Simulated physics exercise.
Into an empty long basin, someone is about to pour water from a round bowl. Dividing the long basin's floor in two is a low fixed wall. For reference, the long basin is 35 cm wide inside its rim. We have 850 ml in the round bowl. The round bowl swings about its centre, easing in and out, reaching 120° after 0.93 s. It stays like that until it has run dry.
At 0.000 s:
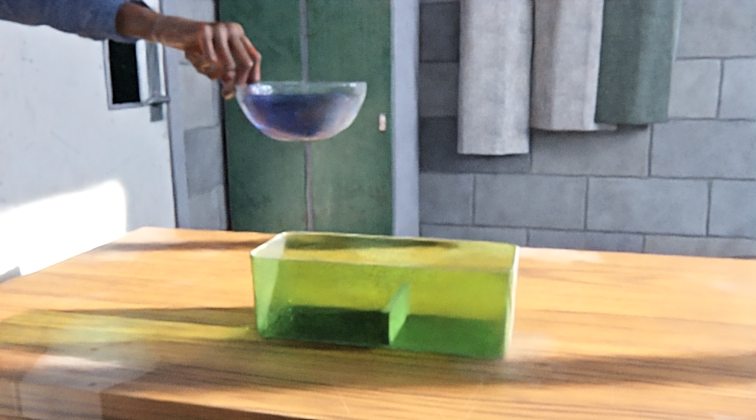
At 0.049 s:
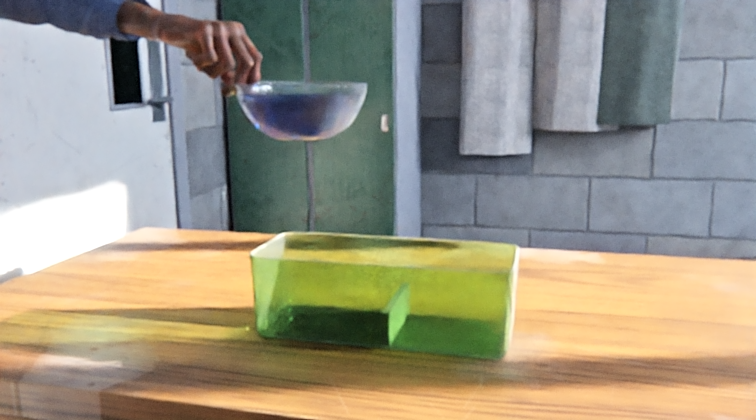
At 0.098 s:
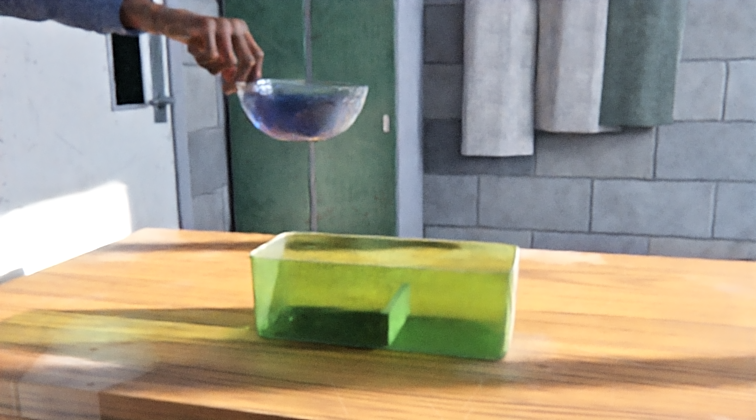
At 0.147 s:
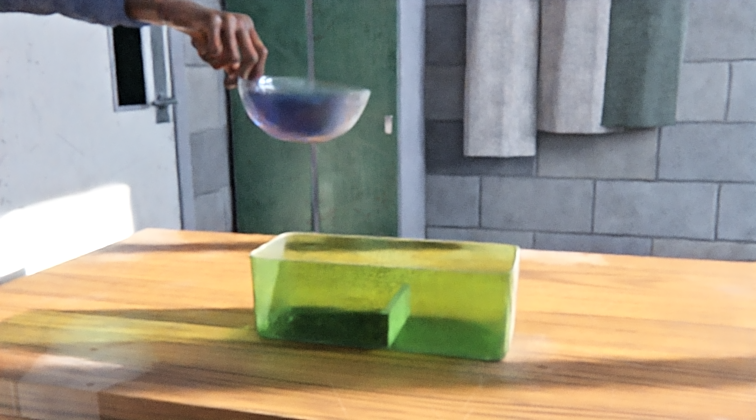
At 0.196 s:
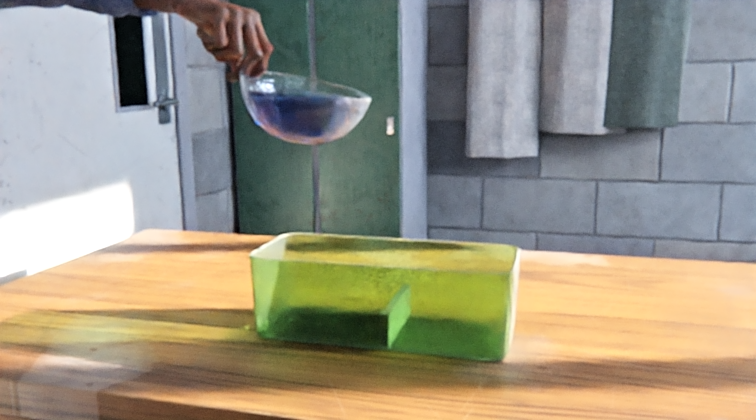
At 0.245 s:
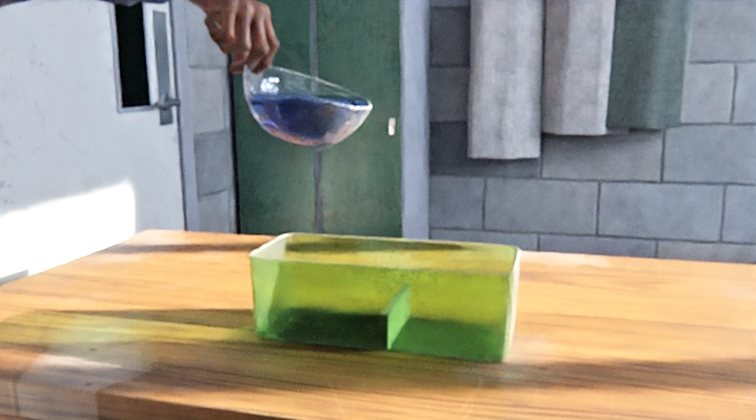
In a room with grey block walls, seen from the front and slightly above a wooden table, pale and green cloths hang beside a green door. A clear round bowl of bluish-purple water is held by a hand at upper left, above a translucent green long basin. The hand slowly tilts the bowl, its right edge dipping, while the camera drifts slightly and the background slides a little rightward behind the basin.
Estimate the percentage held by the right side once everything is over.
I would say 64 per cent.
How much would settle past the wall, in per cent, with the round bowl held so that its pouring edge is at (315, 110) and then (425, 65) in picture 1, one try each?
It comes to 10 per cent, and then 75 per cent.
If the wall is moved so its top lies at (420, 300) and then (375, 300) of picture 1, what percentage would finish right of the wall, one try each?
One try each: Around 40 percent and then around 75 percent.
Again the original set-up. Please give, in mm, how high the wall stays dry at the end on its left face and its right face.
Roughly 34 mm on the left side and roughly 18 mm on the right.
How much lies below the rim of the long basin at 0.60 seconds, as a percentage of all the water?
Around 32 percent.
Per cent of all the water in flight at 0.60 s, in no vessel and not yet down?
Near 54 per cent at that time.
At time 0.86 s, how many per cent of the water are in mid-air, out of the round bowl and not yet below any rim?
Some 5 per cent.
By 0.60 s the tilt is 86° and 15 per cent is still to pour, 2 is left of the wall and 30 right of it.
By 0.86 s the tilt is 118° and 0 per cent is still to pour, 30 is left of the wall and 62 right of it.
By 1.13 s the tilt is 120° and 0 per cent is still to pour, 32 is left of the wall and 64 right of it.
By 1.43 s the tilt is 120° and 0 per cent is still to pour, 32 is left of the wall and 64 right of it.
At rest 32 per cent lies left of the wall, 64 right of it and 5 outside.
